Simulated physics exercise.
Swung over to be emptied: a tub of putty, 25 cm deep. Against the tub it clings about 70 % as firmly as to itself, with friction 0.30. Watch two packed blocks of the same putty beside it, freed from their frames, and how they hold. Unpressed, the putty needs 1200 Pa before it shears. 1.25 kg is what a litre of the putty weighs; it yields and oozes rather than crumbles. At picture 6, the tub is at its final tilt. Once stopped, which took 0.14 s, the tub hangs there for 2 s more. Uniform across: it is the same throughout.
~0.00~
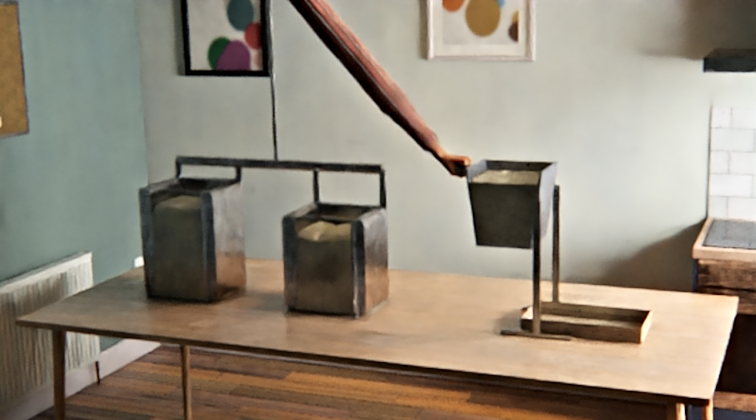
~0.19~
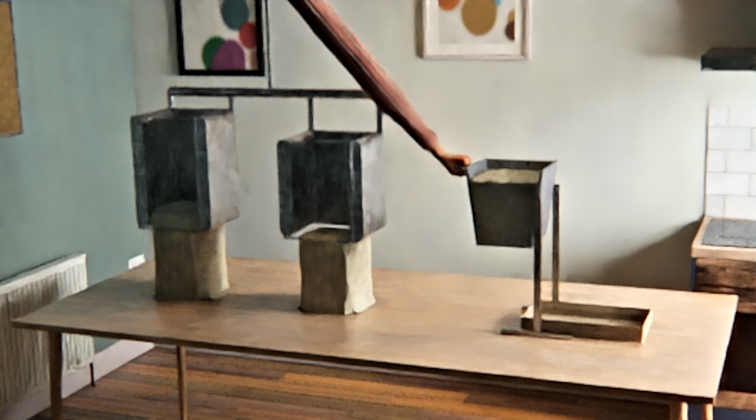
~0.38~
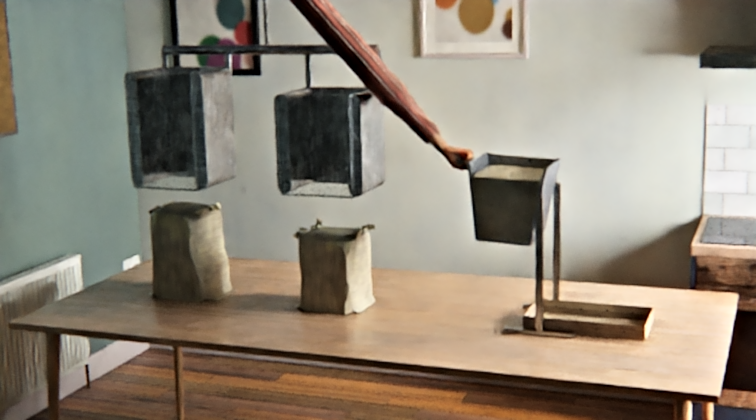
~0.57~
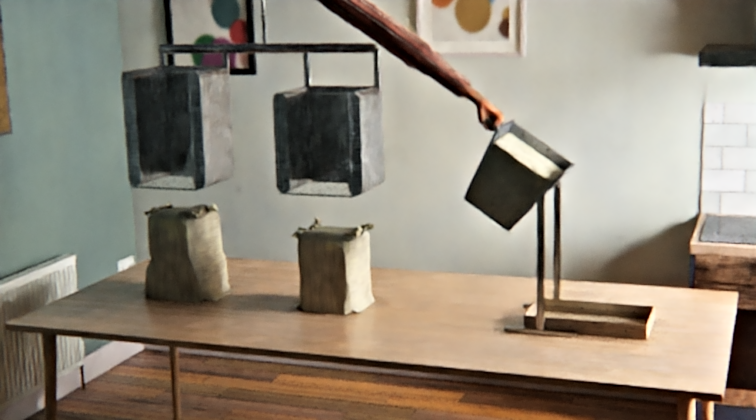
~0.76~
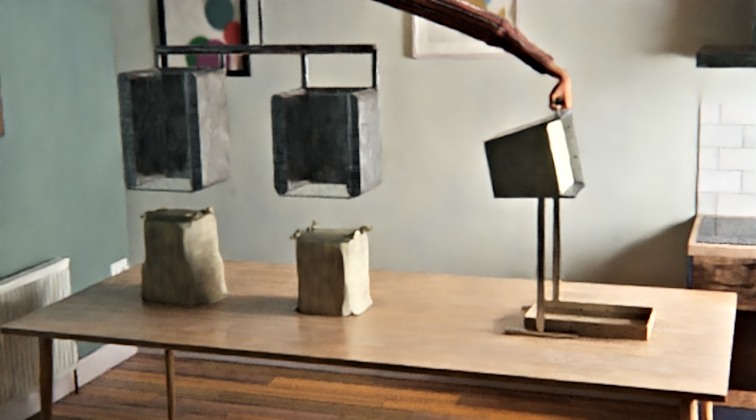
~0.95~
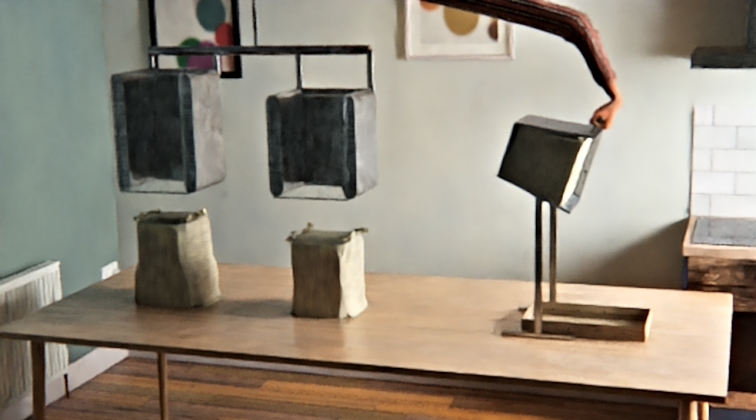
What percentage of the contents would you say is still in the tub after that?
I would say about 0 %.
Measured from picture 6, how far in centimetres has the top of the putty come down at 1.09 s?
Around 1 cm below its level in the last picture.
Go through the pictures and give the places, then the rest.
In the first frame, handle-side rim at (467, 170), tilt 0 degrees; highest point of the putty at (526, 183); test blocks 36 cm, 29 cm high (left to right).
In the second frame, handle-side rim at (467, 169), tilt 0 degrees; highest point of the putty at (527, 182); test blocks 35 cm, 29 cm high (left to right).
In the third frame, handle-side rim at (470, 163), tilt 3 degrees; highest point of the putty at (480, 176); test blocks 34 cm, 29 cm high (left to right).
In the fourth frame, handle-side rim at (498, 130), tilt 34 degrees; highest point of the putty at (498, 144); test blocks 33 cm, 29 cm high (left to right).
In the fifth frame, handle-side rim at (560, 120), tilt 79 degrees; highest point of the putty at (543, 127); test blocks 33 cm, 29 cm high (left to right).
In the sixth frame, handle-side rim at (595, 139), tilt 108 degrees; highest point of the putty at (524, 128); test blocks 33 cm, 29 cm high (left to right).
By 1.09 s, the tub is at 108 degrees and holds 100 %.
By 1.26 s, the tub is at 108 degrees and holds 84 %.
By 1.43 s, the tub is at 108 degrees and holds 43 %.
By 1.60 s, the tub is at 108 degrees and holds 0 %.
By 2.95 s, at the end, the tub is at 108 degrees and holds 0 %.
